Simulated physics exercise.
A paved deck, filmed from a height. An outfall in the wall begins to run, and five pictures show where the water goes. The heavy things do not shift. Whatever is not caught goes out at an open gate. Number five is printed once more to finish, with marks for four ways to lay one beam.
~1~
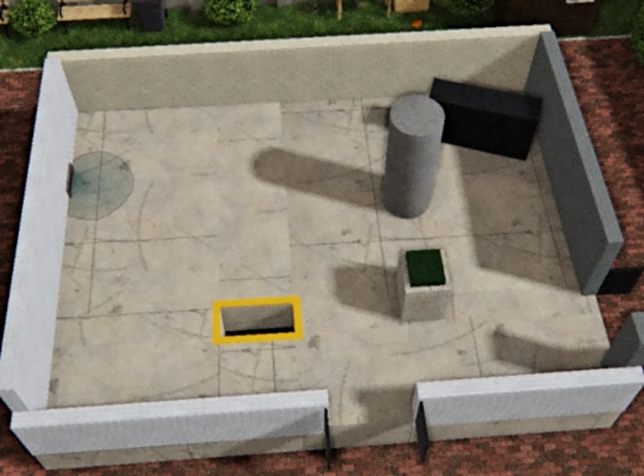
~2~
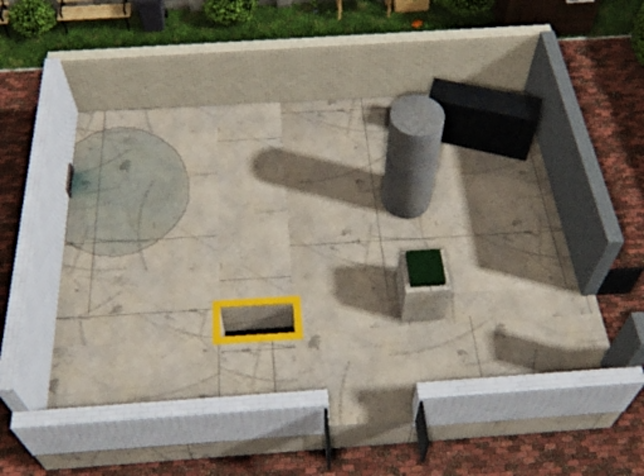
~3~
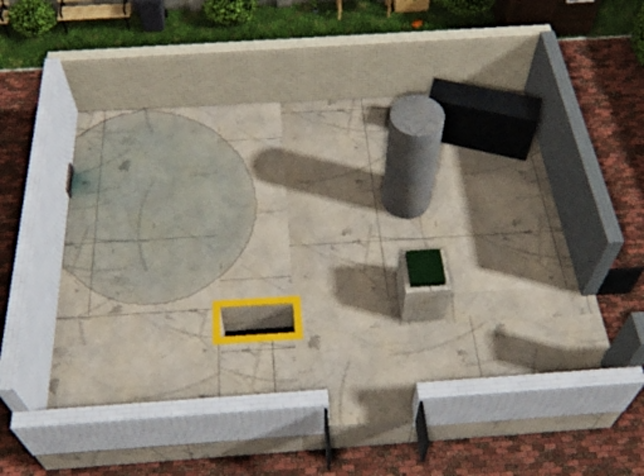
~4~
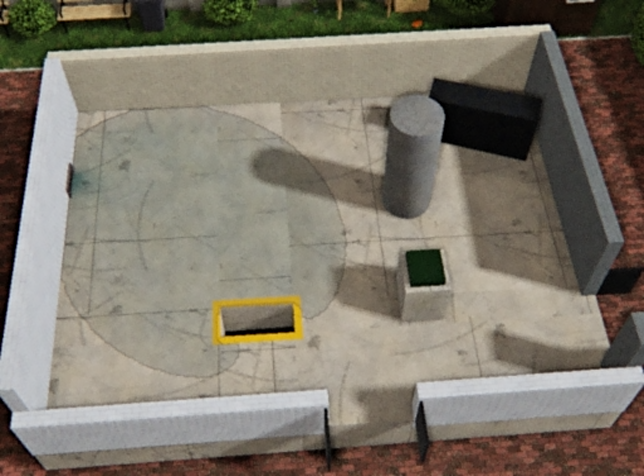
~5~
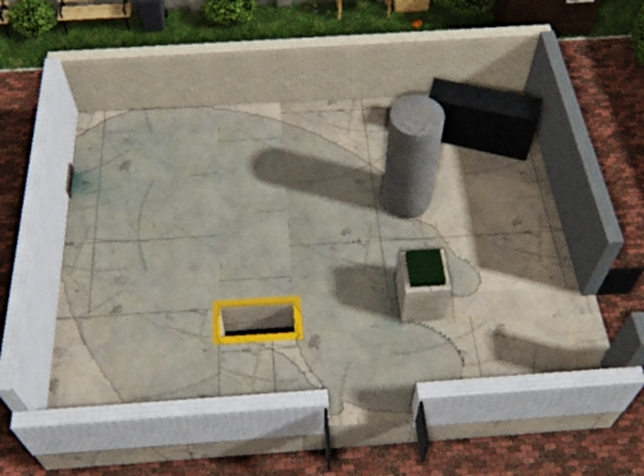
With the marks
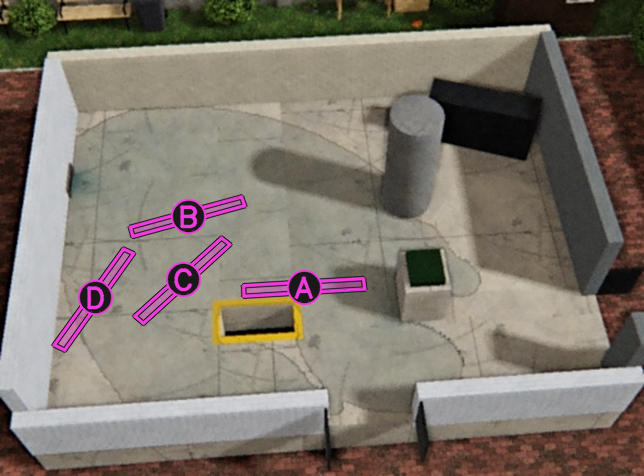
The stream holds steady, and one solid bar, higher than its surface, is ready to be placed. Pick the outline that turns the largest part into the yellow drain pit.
Best: D.
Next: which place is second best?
The answer is A.
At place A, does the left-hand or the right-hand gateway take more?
More leaves on the right.
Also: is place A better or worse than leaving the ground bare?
Worse.
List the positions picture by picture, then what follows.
Outfall at (69, 181); yellow drain pit at (257, 320); open gate at (591, 328); open gate at (369, 408); water covers 3 % of the ground and shows as far out as (126, 173); yellow drain pit still dry.
Water covers 9 % of the ground and shows as far out as (175, 217); yellow drain pit still dry.
Water covers 21 % of the ground and shows as far out as (251, 218); yellow drain pit still dry.
Water covers 37 % of the ground and shows as far out as (342, 260); yellow drain pit taking water.
Water covers 56 % of the ground and shows as far out as (475, 287); yellow drain pit taking water.
On the marked copy, A from (243, 290) to (364, 283); B from (131, 231) to (243, 201); C from (139, 319) to (225, 241); D from (59, 347) to (128, 251).
With A, about 21 % of the stream runs into the yellow drain pit, about 78 % out by the gates.
With B, about 7 % of the stream runs into the yellow drain pit, about 92 % out by the gates.
With C, about 4 % of the stream runs into the yellow drain pit, about 95 % out by the gates.
With D, about 30 % of the stream runs into the yellow drain pit, about 70 % out by the gates.
